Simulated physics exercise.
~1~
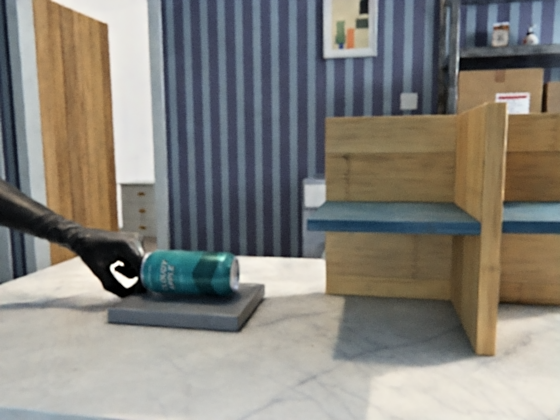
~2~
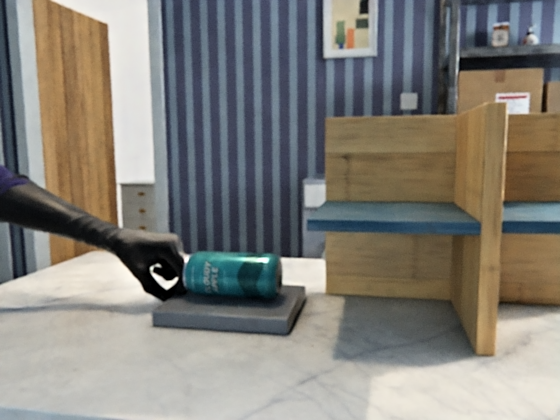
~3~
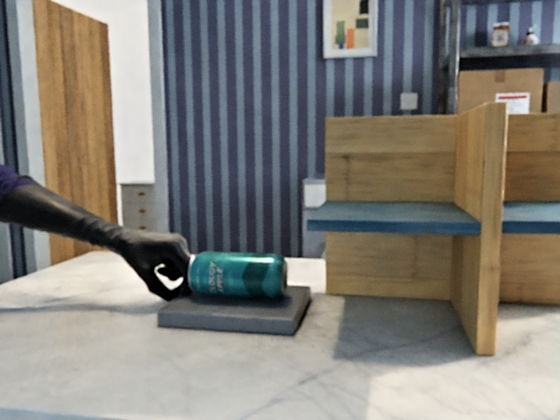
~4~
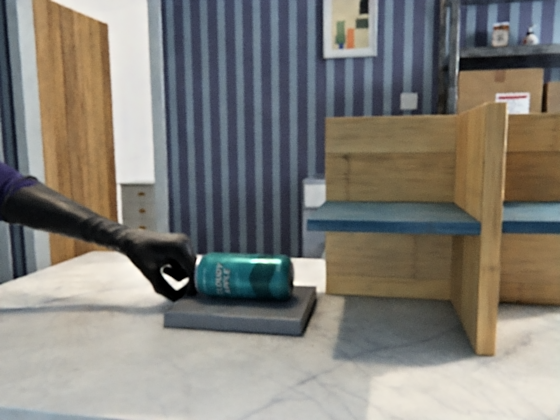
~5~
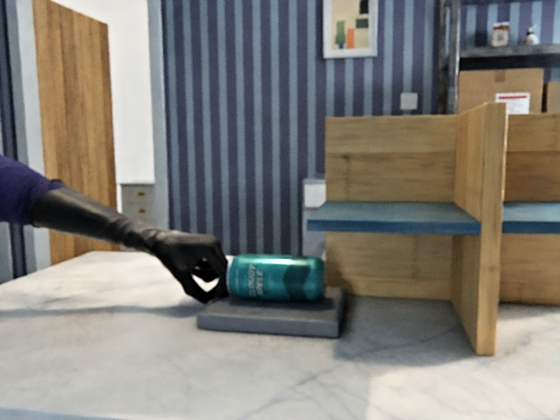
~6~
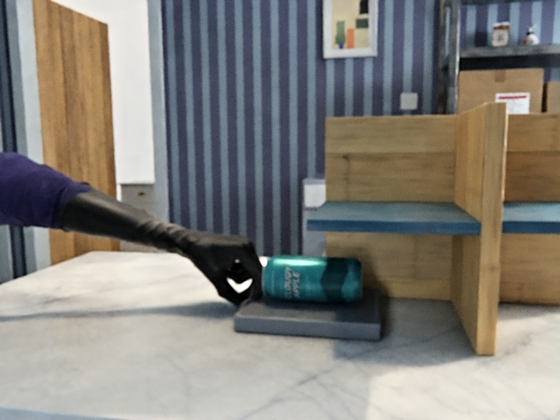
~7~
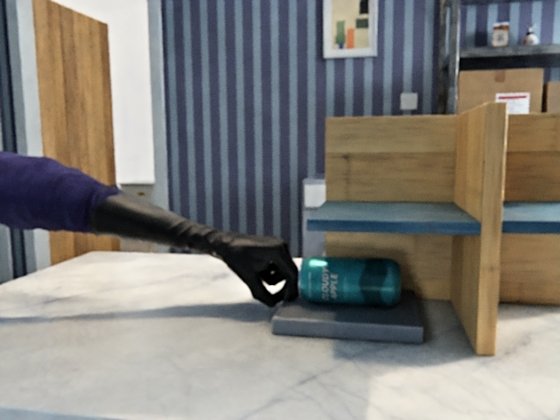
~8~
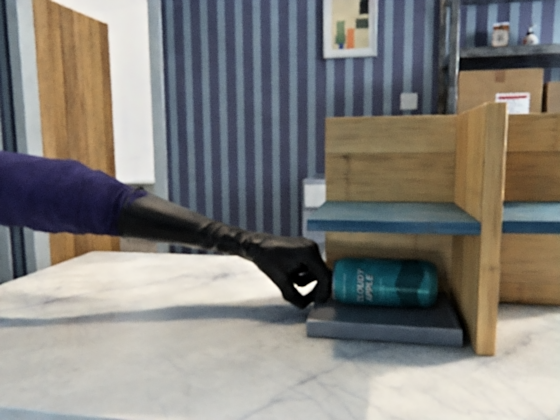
A turquoise can lying on a grey tray rides right as a black-gloved hand pushes it untouched beneath a low blue shelf.
